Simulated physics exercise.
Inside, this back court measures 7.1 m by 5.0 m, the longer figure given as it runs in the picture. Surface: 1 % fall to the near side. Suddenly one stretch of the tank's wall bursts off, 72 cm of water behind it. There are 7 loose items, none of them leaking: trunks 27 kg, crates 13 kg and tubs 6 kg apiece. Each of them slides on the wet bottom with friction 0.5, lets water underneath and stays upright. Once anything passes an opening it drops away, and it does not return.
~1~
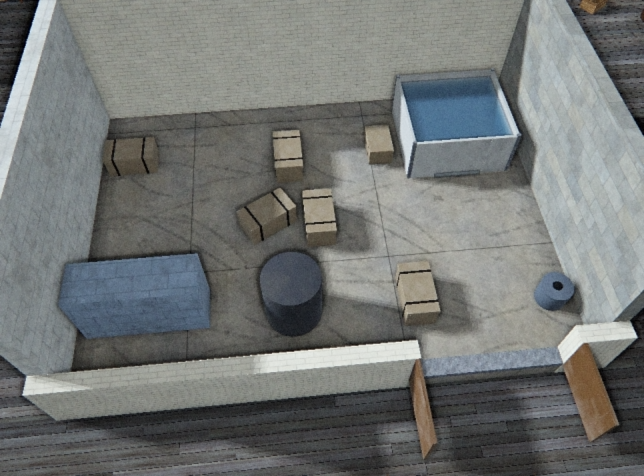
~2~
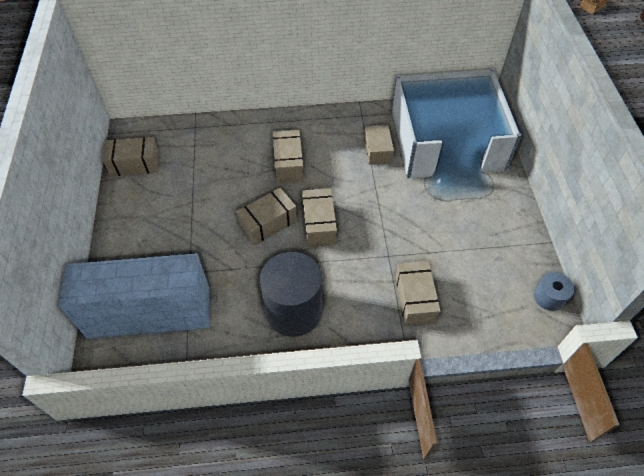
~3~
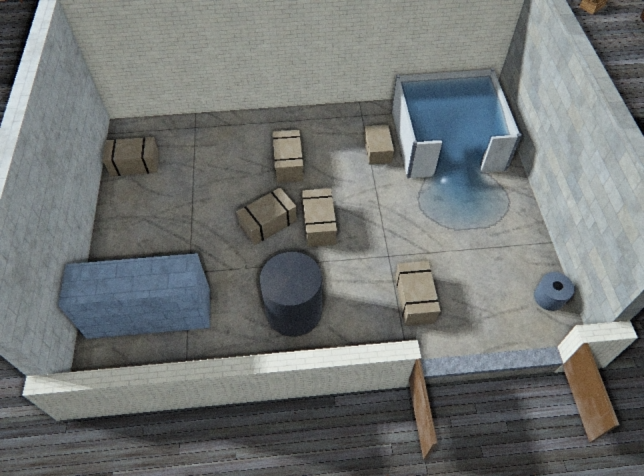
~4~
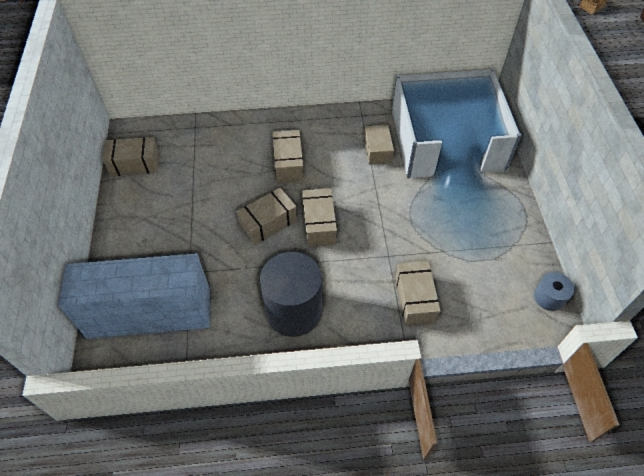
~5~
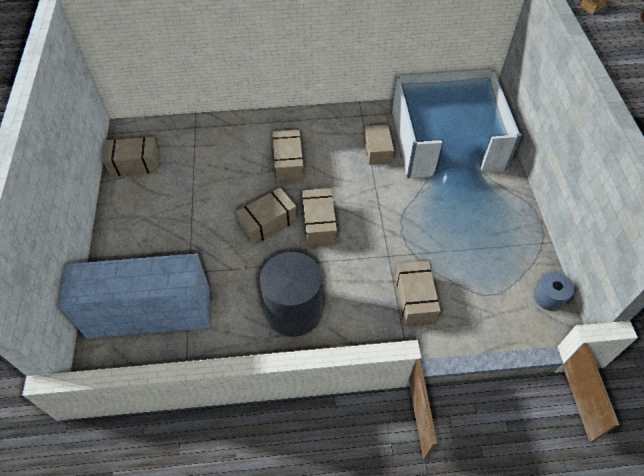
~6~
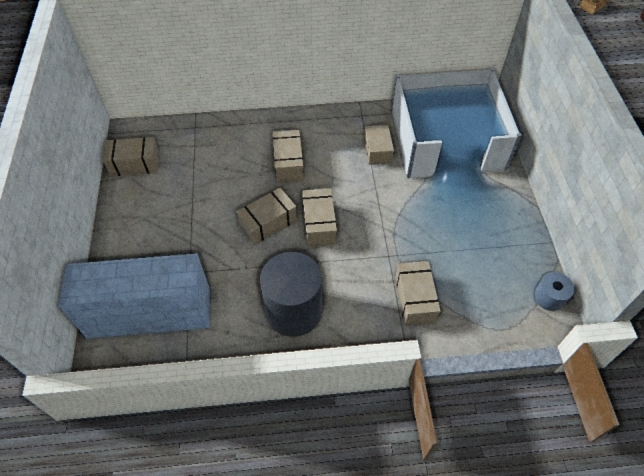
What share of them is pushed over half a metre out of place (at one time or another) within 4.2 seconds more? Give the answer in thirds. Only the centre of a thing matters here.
Under a third.
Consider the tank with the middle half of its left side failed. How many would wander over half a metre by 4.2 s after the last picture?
The answer then is 5.
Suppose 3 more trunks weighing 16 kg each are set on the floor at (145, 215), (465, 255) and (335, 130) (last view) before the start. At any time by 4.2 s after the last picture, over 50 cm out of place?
Result, in sequence: Below the mark / above the mark / below the mark.
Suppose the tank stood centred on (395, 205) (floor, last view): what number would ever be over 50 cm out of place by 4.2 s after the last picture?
So the tally would be 1.
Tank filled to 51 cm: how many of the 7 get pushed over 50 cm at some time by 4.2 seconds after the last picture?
Count: 2.
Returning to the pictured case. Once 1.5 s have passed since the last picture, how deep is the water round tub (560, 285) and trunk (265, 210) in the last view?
First roughly 16 cm, second roughly 0 cm.
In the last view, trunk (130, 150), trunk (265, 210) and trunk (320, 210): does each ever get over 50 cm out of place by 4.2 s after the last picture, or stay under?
Result, in order: Undershooting / undershooting / undershooting.
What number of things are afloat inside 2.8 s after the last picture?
At that time, 1.
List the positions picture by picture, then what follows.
A trunk at (419, 287) rests on the ground; a trunk at (128, 148), on the bottom; water covers 2.4 m2; 0 of 7 have shifted, in the first frame.
A trunk at (419, 287), on the bottom; a trunk at (128, 148), on the bottom; 2.9 m2 under water; 0 of 7 have shifted, in the second frame.
A trunk at (419, 287) rests on the ground; a trunk at (128, 148), on the bottom; water covers 3.7 m2; 0 of 7 have shifted, in the third frame.
A trunk at (419, 287) rests on the ground; a trunk at (128, 148), on the bottom; 4.7 m2 under water; 0 of 7 have shifted, in the fourth frame.
A trunk at (419, 287), on the bottom; a trunk at (128, 148), on the bottom; 5.9 m2 under water; 0 of 7 have shifted, in the fifth frame.
A trunk at (419, 287) rests on the ground; a trunk at (128, 148) rests on the ground; 7.4 m2 under water; 0 of 7 have shifted, in the sixth frame.
Then, 0.4 s after the last picture 0 of 7 are over 50 cm from their spots; 0 afloat.
Then, 1.5 s after the last picture 2 of 7 are over 50 cm from their spots; 1 afloat.
Then, 2.8 s after the last picture 2 of 7 are over 50 cm from their spots; 1 afloat.
Then, 4.2 s after the last picture 2 of 7 are over 50 cm from their spots, and 2 have been at some point; 0 afloat.
